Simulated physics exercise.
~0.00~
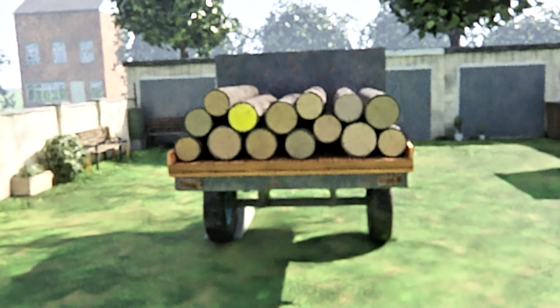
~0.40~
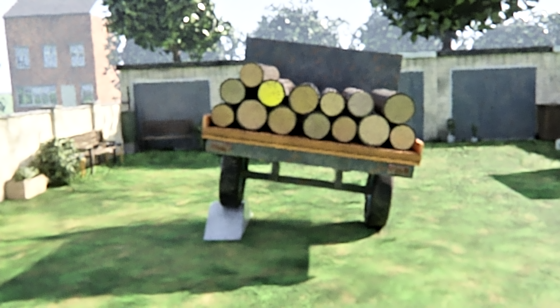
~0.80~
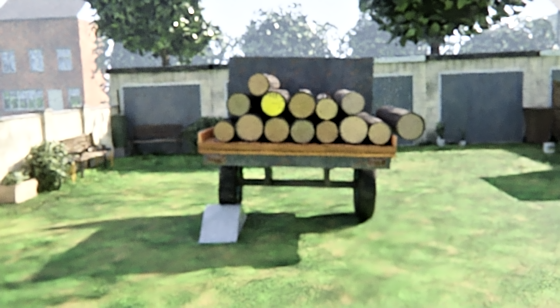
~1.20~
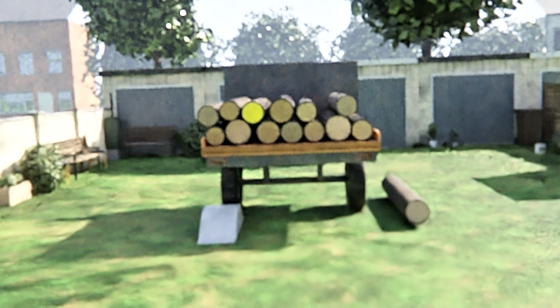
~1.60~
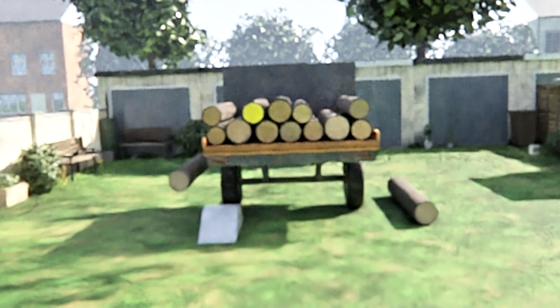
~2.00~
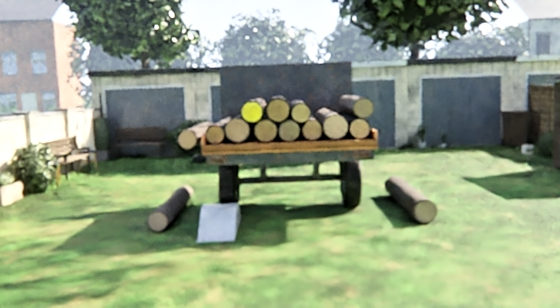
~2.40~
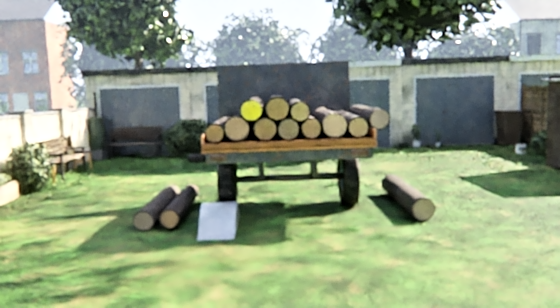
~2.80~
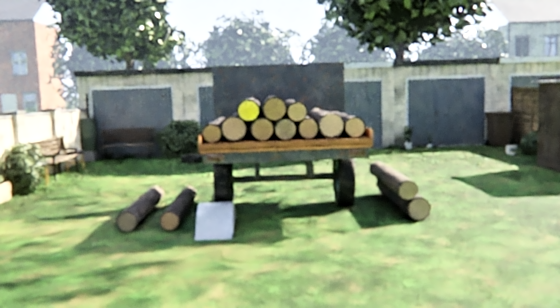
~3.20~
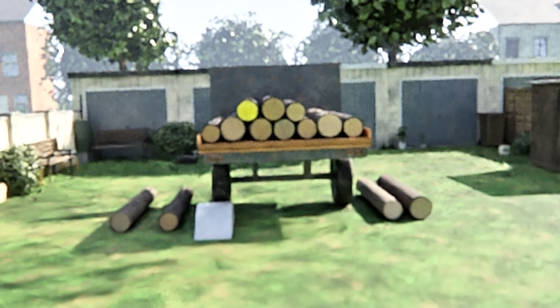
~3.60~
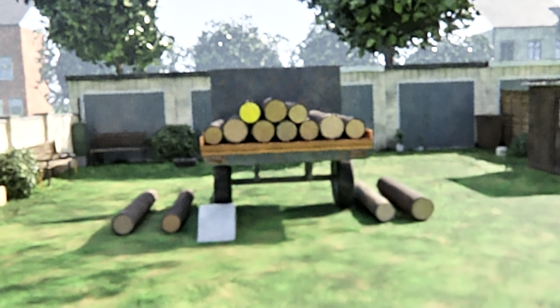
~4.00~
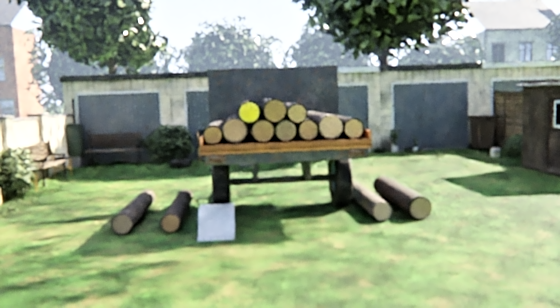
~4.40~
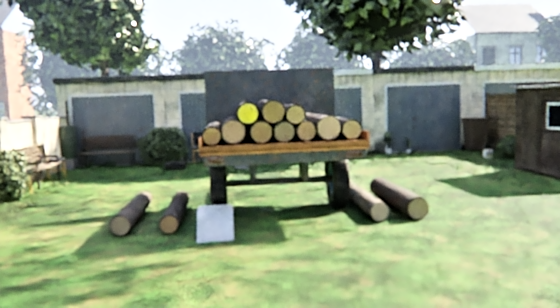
A trailer stacked with loose logs tilted as one wheel rode over a small ramp, then dropped level and stopped, and logs tumbled off both sides until two lay on the grass each side, while the yellow one stayed on top of the pile.
